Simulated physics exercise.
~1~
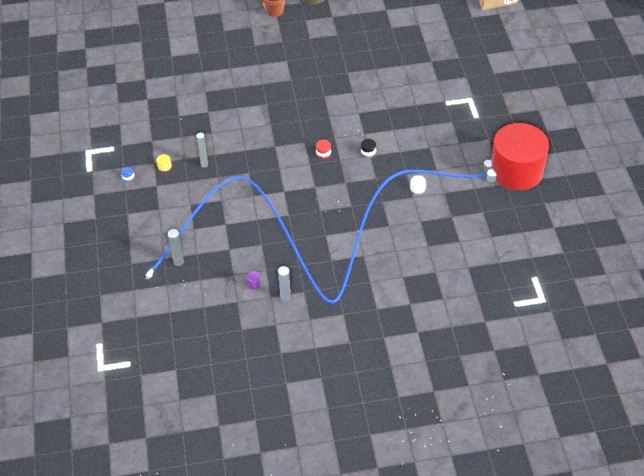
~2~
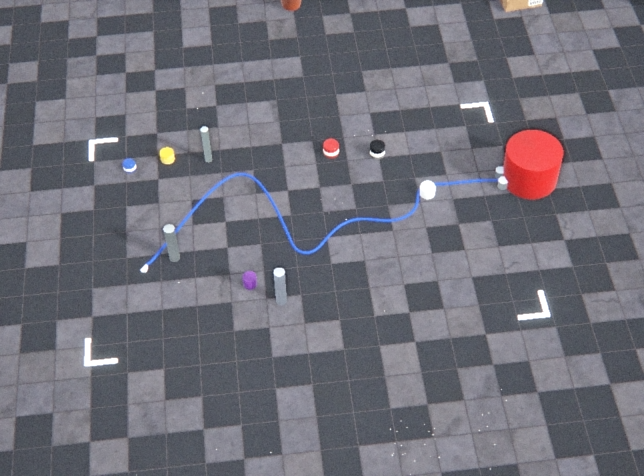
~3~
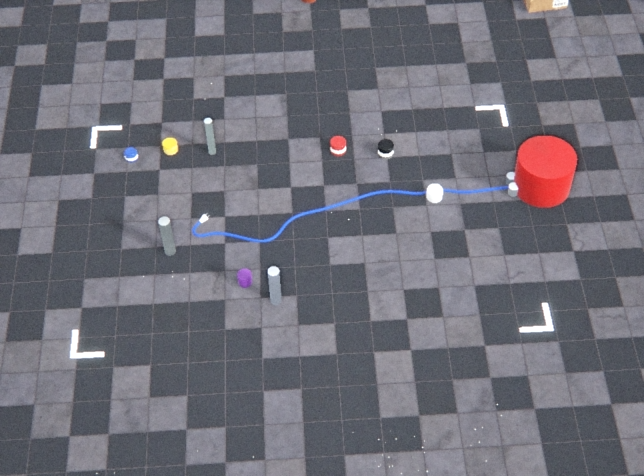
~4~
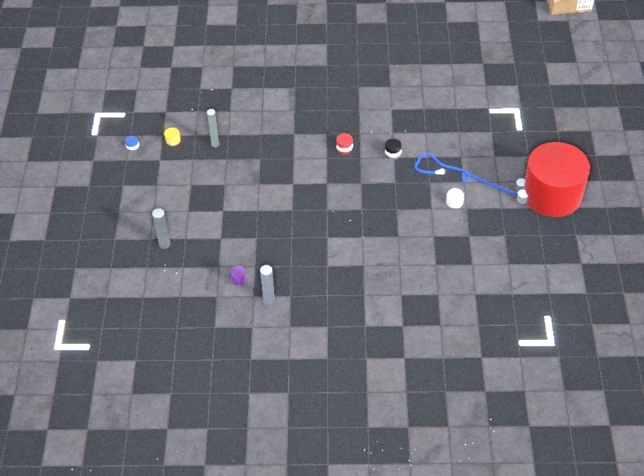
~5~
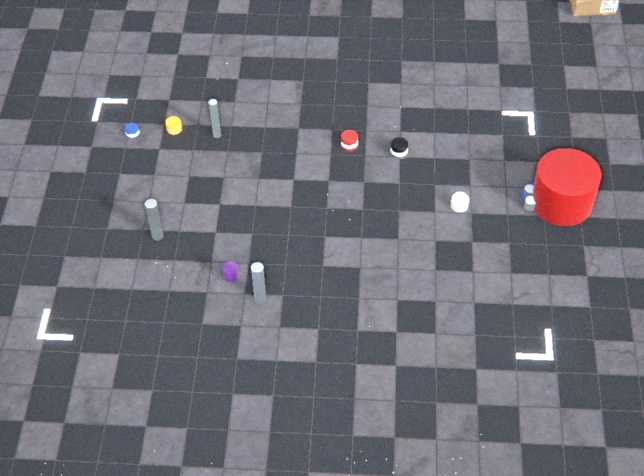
On a checkered floor, a blue cord retracts rightward past small containers into a red drum.
